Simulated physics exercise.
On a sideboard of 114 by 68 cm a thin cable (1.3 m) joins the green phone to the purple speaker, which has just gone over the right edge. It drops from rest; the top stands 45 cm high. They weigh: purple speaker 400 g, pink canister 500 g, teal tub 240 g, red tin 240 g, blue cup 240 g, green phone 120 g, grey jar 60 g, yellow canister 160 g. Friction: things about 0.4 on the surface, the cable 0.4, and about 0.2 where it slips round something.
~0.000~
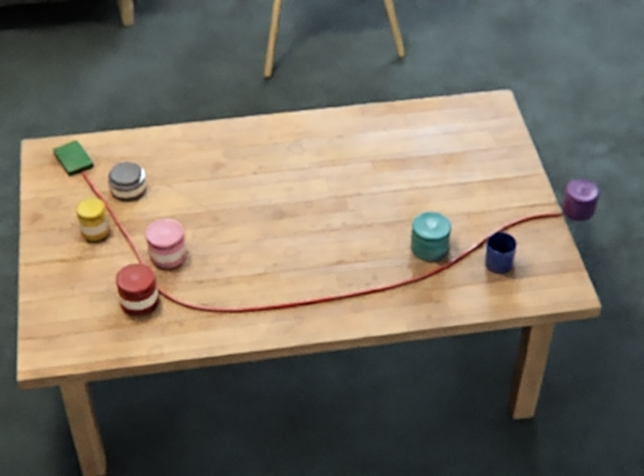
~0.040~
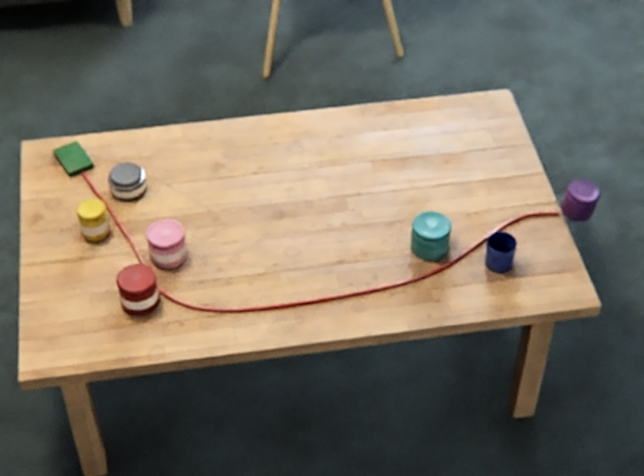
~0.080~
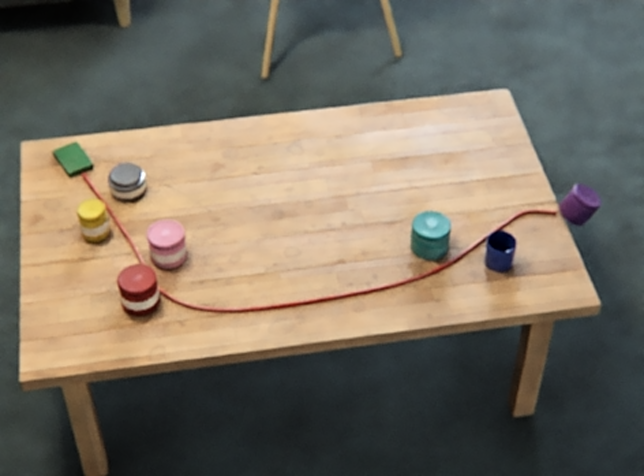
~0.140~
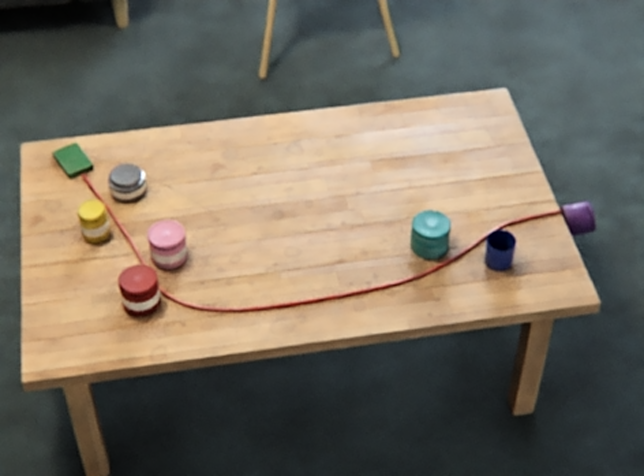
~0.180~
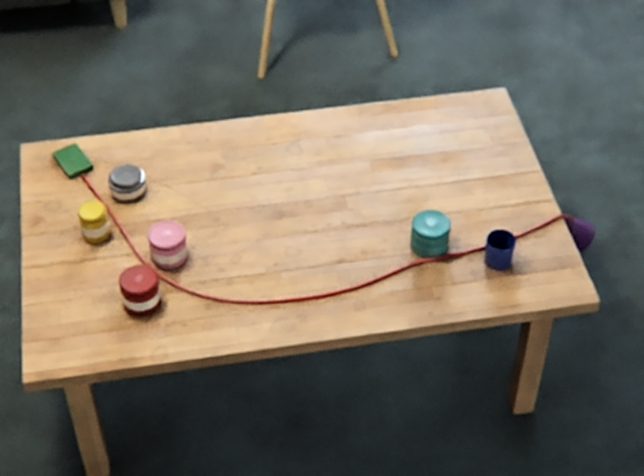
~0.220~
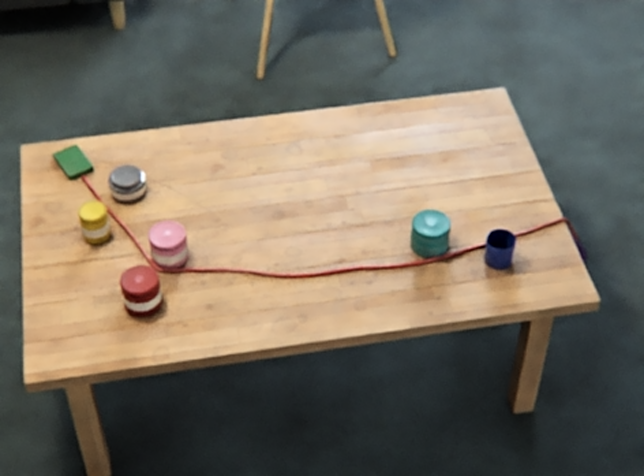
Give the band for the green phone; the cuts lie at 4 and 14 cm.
Verdict: The green phone ends far away.
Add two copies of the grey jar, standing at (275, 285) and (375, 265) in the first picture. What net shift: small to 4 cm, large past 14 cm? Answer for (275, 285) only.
There: Large.
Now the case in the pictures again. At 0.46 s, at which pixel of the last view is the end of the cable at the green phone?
Around (117, 223).
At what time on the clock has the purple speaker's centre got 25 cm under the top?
About: 0.40 s.
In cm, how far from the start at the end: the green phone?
About: Green phone 30 cm.
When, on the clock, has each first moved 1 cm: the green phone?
Green phone 0.26 s.
At 0.5 s, the cable's tail end at (117, 223); green phone 17 cm off its start, purple speaker over the edge, grey jar 4 cm off its start.
At 0.7 s, the cable's tail end at (156, 253); green phone 30 cm off its start, purple speaker over the edge, grey jar 4 cm off its start.
At 1.0 s, the cable's tail end at (156, 253); green phone 30 cm off its start at (135, 242), purple speaker over the edge, grey jar 4 cm off its start at (142, 179).
At 1.2 s, the cable's tail end at (156, 253); green phone 30 cm off its start, purple speaker over the edge, grey jar 4 cm off its start.
At 2.4 s, the cable's tail end at (156, 253); green phone 30 cm off its start at (135, 242), purple speaker over the edge, grey jar 4 cm off its start at (142, 179), pink canister 2 cm off its start at (173, 230).
